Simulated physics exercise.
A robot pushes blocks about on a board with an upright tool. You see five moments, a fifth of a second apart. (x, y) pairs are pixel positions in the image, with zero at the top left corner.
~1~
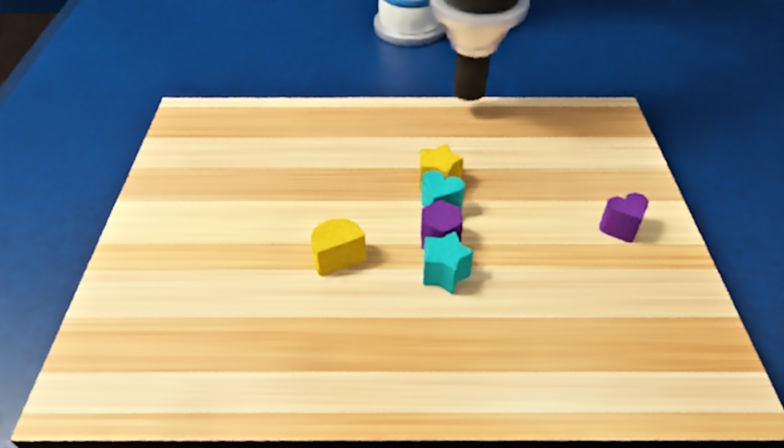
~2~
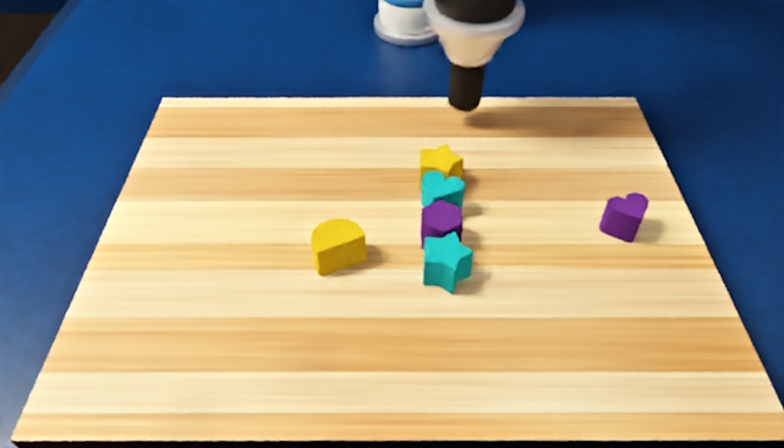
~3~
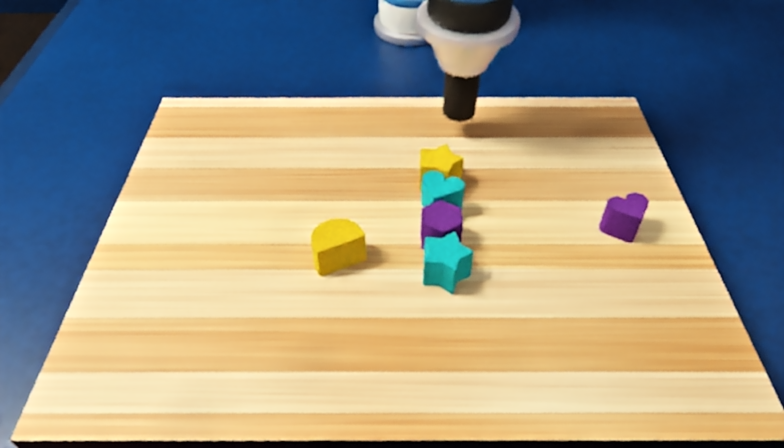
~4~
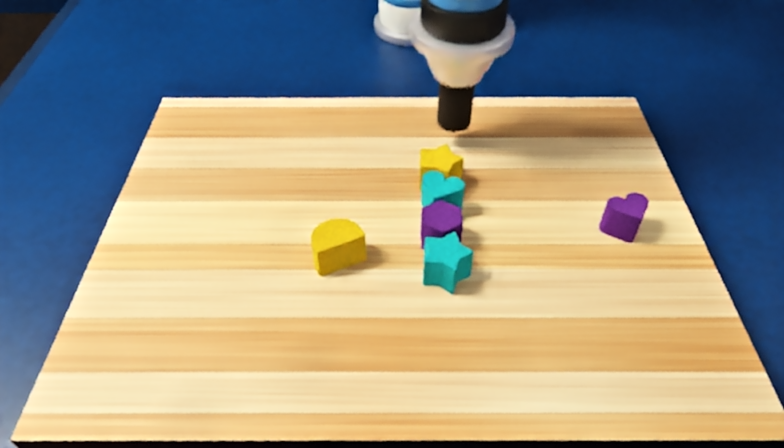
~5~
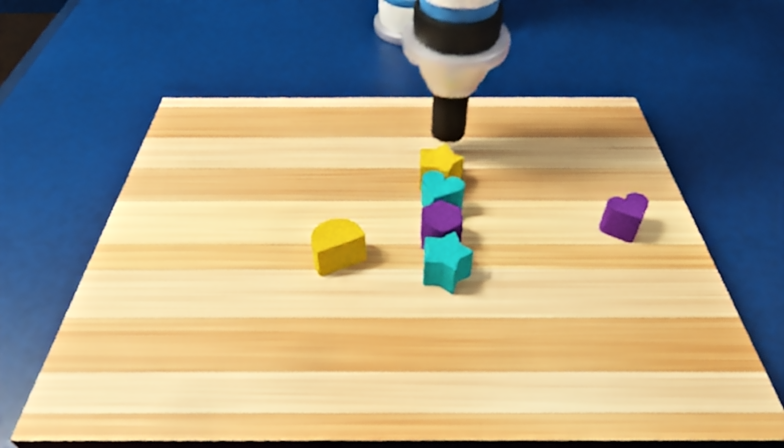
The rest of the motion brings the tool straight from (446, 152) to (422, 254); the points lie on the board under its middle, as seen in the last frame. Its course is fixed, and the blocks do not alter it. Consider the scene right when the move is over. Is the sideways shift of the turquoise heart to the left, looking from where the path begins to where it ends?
Going by the path, no.
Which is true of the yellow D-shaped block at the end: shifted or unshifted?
It is shoved along.
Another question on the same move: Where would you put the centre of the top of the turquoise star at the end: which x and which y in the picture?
I'd place it at (458, 270), taking the centre of its top.
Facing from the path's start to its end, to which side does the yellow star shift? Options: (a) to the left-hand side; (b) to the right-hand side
My pick is b.
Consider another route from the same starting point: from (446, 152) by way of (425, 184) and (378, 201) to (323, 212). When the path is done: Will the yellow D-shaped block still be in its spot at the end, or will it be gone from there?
Stays put.
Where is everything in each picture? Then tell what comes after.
In the first picture, tool's lower end at (469, 94); yellow D-shaped block at (335, 233); yellow star at (440, 157); turquoise heart at (442, 183); purple six-sided block at (442, 215); turquoise star at (447, 250).
In the second picture, tool at (464, 103); blocks still.
In the third picture, tool at (459, 113); blocks still.
In the fourth picture, tool at (453, 123); blocks still.
In the fifth picture, tool at (448, 134); yellow D-shaped block at (335, 233); yellow star at (440, 157); turquoise heart at (442, 183); purple six-sided block at (442, 215); turquoise star at (447, 250).
On the path given first. One third of the way, tool at (441, 164); yellow star at (426, 183), turned 20° clockwise; turquoise heart at (419, 207); purple six-sided block at (432, 234), turned 40° anticlockwise; turquoise star at (452, 262).
Two thirds of the way, tool at (433, 198); yellow star at (403, 206), turned 75° clockwise; turquoise heart at (381, 227), turned 15° anticlockwise; purple six-sided block at (420, 241), turned 70° anticlockwise; turquoise star at (454, 265), turned 20° anticlockwise.
At the end, tool at (423, 235); yellow D-shaped block at (306, 239), turned 25° clockwise; yellow star at (385, 234), turned 95° clockwise; turquoise heart at (351, 248), turned 15° clockwise; purple six-sided block at (410, 261), turned 95° anticlockwise; turquoise star at (458, 270), turned 40° anticlockwise.
